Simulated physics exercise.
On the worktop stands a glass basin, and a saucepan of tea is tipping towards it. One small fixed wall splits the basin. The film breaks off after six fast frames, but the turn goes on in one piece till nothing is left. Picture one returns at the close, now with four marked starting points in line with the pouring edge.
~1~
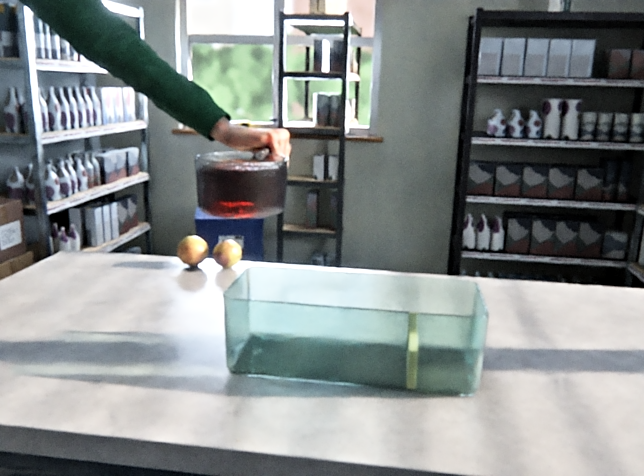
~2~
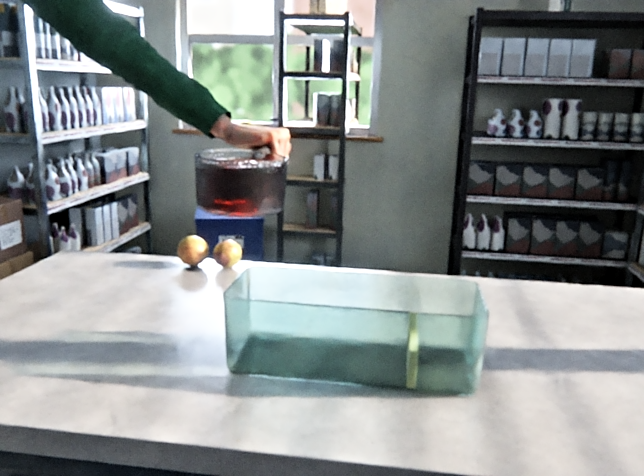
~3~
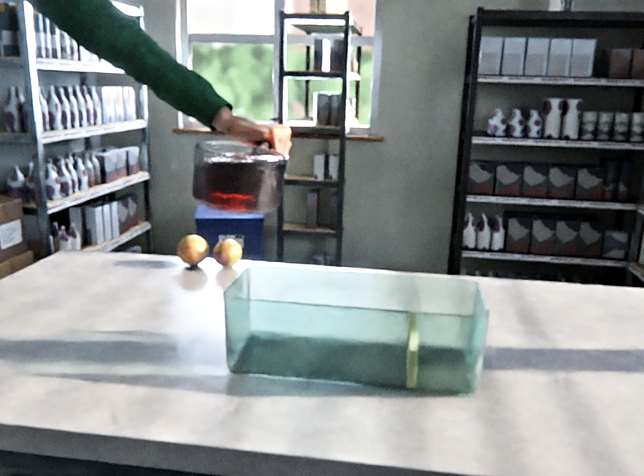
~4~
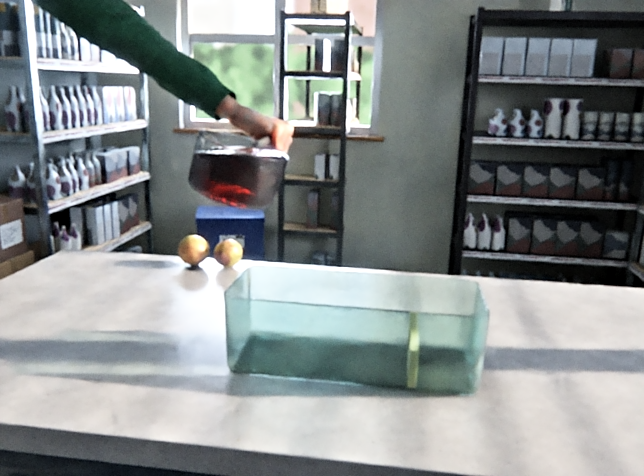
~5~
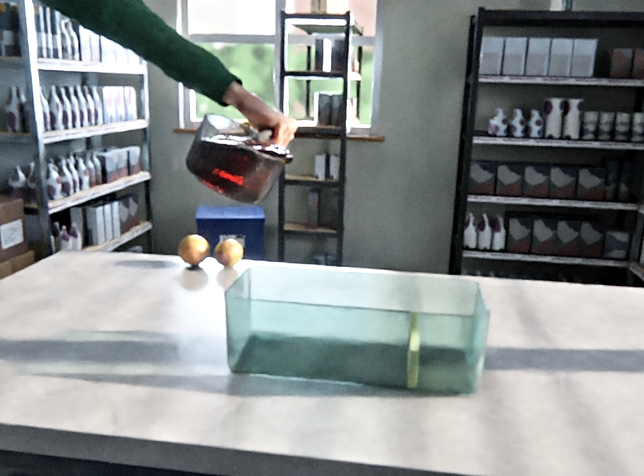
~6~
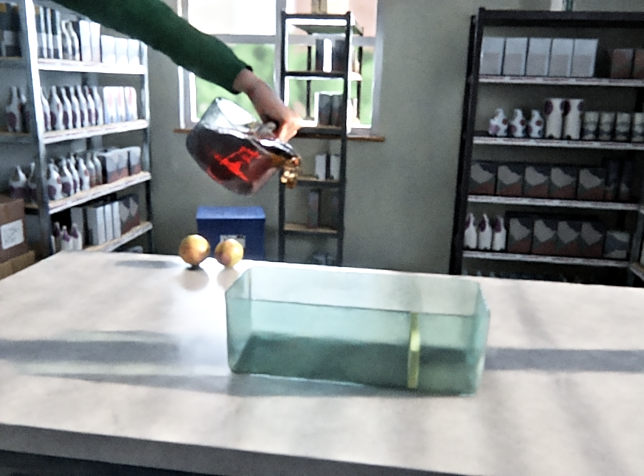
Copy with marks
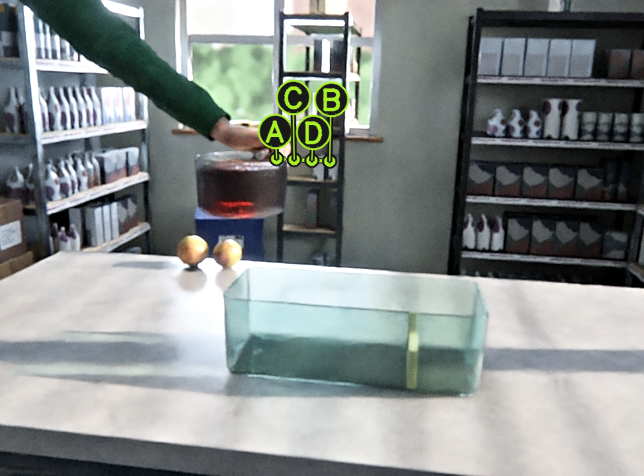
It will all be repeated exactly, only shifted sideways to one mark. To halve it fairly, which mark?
I would pick place B.
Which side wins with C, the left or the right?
The left side.
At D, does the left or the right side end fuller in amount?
The left one.
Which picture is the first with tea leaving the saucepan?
Picture 5.
In lime, A at (276, 158); B at (329, 161); C at (294, 159); D at (311, 160).
If A is chosen, about 90 % ends left of the wall and 6 % right of it; 4 % is lost outside.
If B is chosen, about 49 % ends left of the wall and 44 % right of it; 7 % is lost outside.
If C is chosen, about 92 % ends left of the wall and 3 % right of it; 4 % is lost outside.
If D is chosen, about 79 % ends left of the wall and 17 % right of it; 4 % is lost outside.
